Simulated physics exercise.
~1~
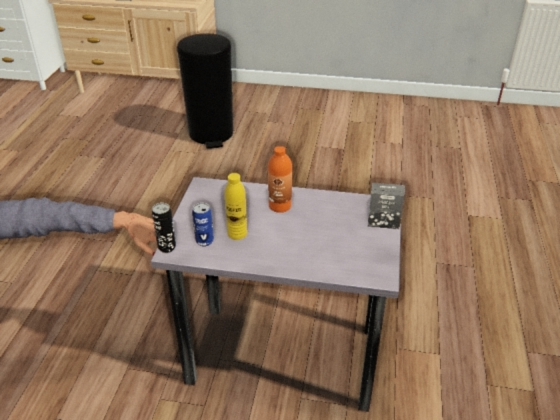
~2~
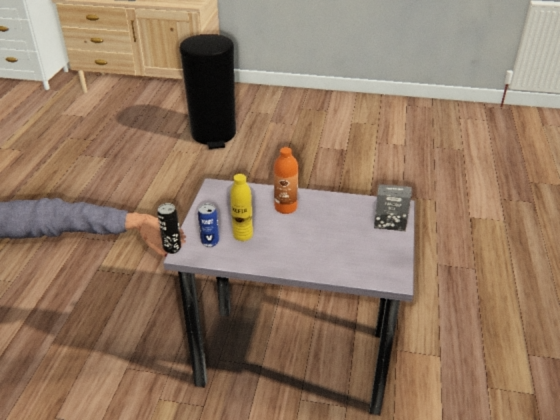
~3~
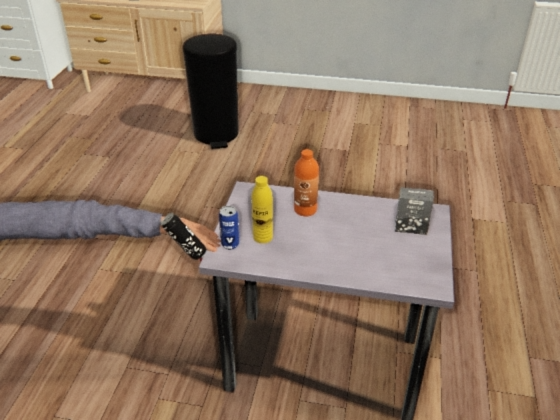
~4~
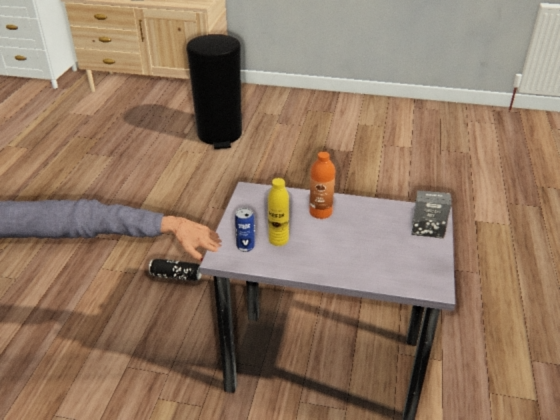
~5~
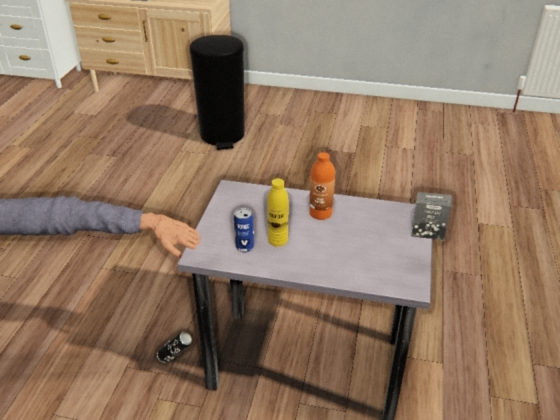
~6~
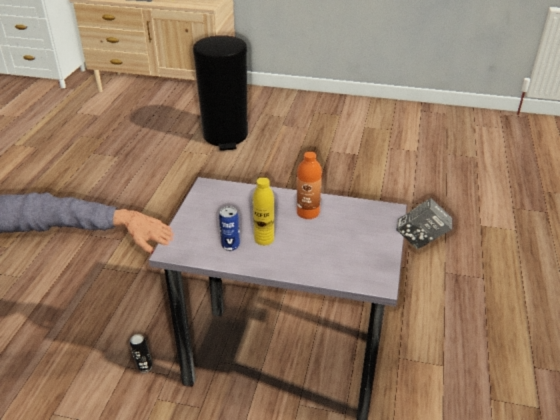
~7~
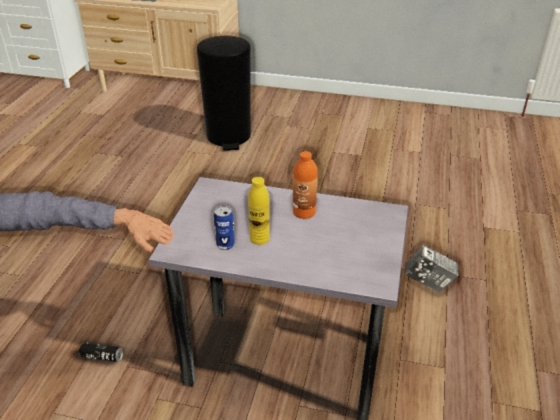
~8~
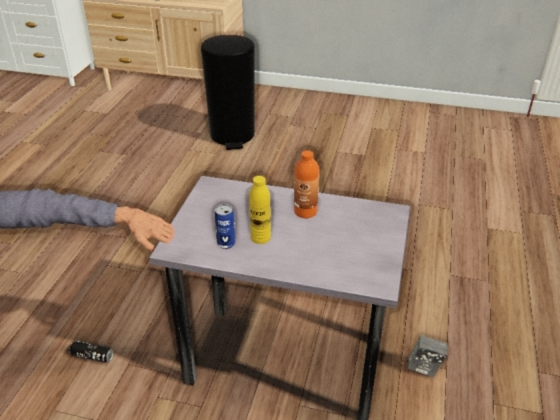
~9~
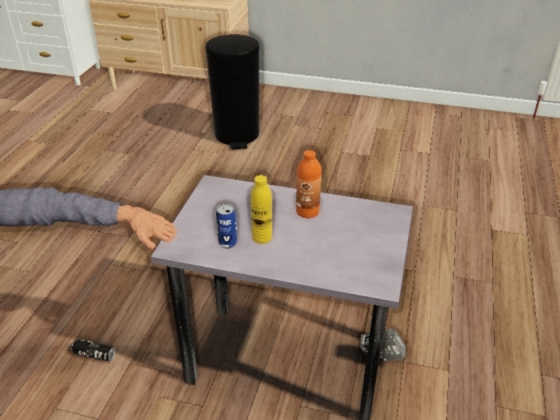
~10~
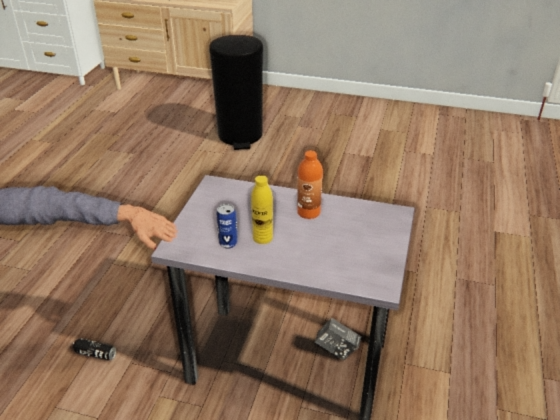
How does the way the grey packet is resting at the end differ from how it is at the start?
At the start the grey packet stands upright on the table, but at the end it lies on its side on the floor.
